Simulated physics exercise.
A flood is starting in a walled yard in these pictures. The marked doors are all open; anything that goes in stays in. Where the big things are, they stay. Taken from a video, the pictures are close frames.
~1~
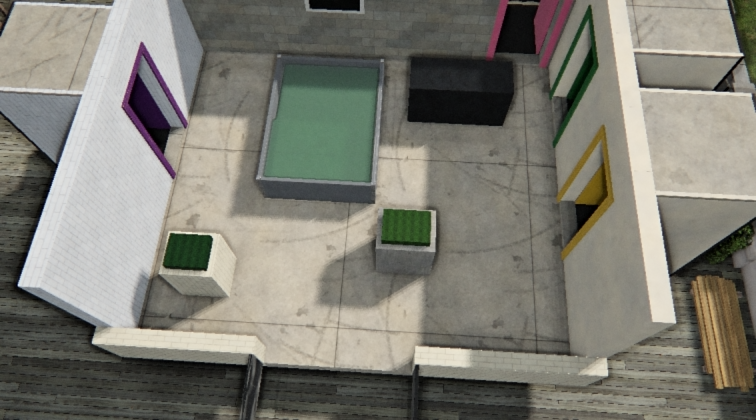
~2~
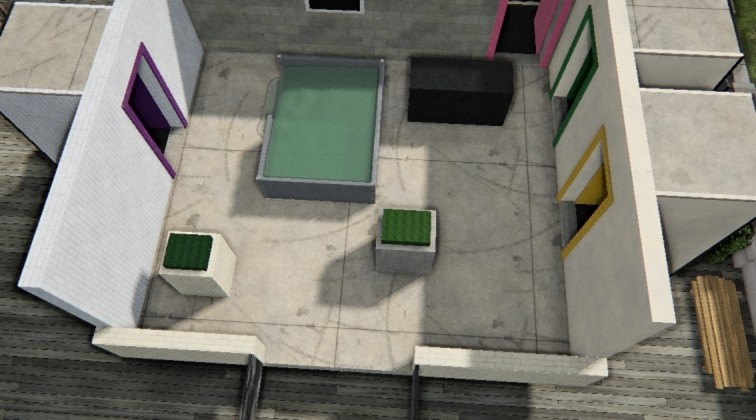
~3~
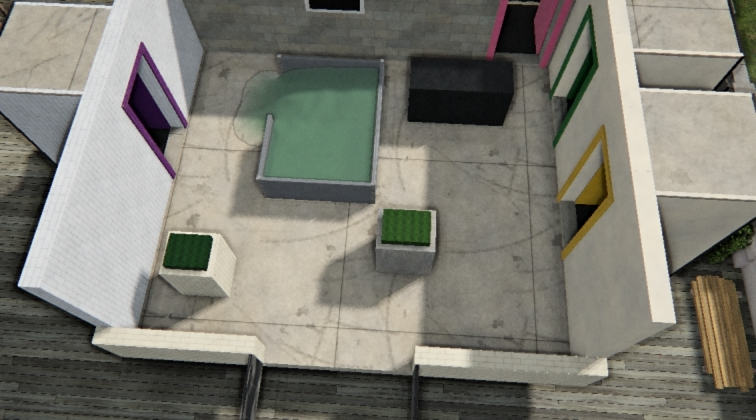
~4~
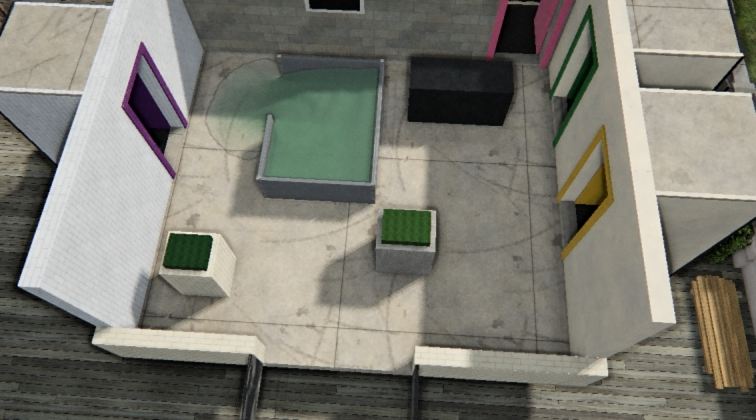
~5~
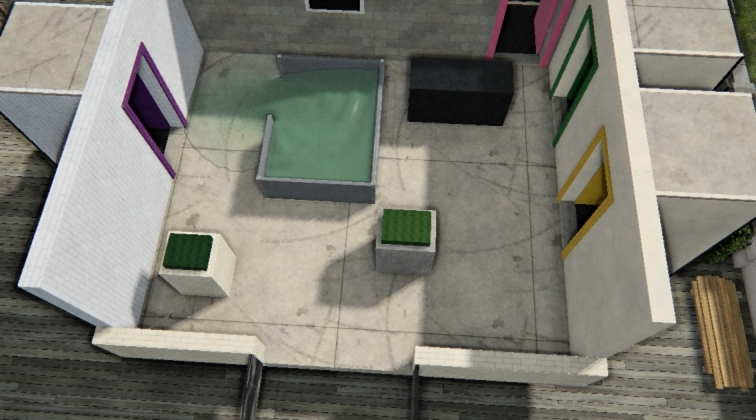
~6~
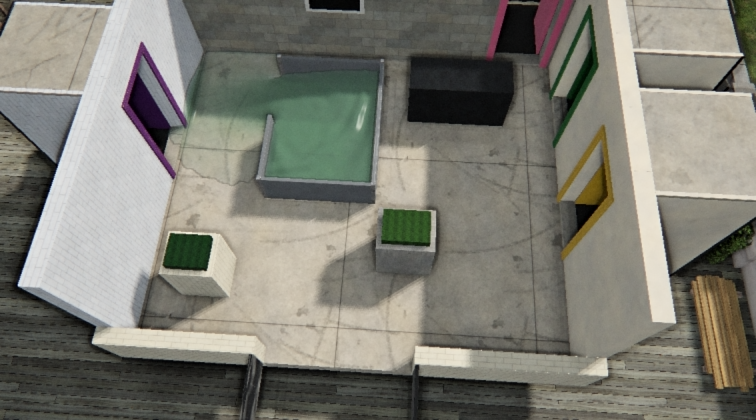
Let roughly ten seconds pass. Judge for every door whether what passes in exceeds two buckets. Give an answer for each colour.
The green door does not exceed two; the purple door exceeds two; the pink door exceeds two; the yellow door does not exceed two.
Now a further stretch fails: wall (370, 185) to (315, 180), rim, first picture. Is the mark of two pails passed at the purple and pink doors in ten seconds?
Purple door: Falls short; pink door: Falls short.
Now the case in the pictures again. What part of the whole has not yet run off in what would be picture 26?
Roughly 94 per cent.
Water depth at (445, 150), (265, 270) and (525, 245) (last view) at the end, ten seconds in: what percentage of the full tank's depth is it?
I'd put them at close to 4 per cent, then 8 per cent, then 12 per cent.
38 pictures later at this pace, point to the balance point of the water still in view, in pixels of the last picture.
Close to (305, 160).
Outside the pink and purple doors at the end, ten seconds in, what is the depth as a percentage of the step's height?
About 140 %, then 140 %.
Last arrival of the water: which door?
I'd go with the door marked yellow.
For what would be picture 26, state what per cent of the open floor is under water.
Share estimate: About 40 per cent.
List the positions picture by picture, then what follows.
Still water in the tank at (324, 120), in the first frame.
The front is at a hidden place, out from the gap at (280, 101), in the second frame.
The front is at (239, 132), out from the gap at (281, 102), in the third frame.
The front is at (211, 122), out from the gap at (281, 103), in the fourth frame.
The front is at (187, 126), out from the gap at (281, 103), in the fifth frame.
Water pours out at (281, 102) and has run to (180, 152), in the sixth frame.
A moment on, water covers 15 % of the floor; the green door not reached, the purple door over two buckets in, the pink door not reached, the yellow door not reached.
Next, water covers 20 % of the floor; the green door not reached, the purple door far over two buckets in, the pink door not reached, the yellow door not reached.
Then, water covers 40 % of the floor; the green door not reached, the purple door far over two buckets in, the pink door not reached, the yellow door not reached.
Later, water covers 70 % of the floor; the green door wet at the sill, nothing in, the purple door far over two buckets in, the pink door under two buckets in, the yellow door wet at the sill, nothing in.
In the end, water covers 95 % of the floor; the green door wet at the sill, nothing in, the purple door far over two buckets in, the pink door over two buckets in, the yellow door wet at the sill, nothing in.
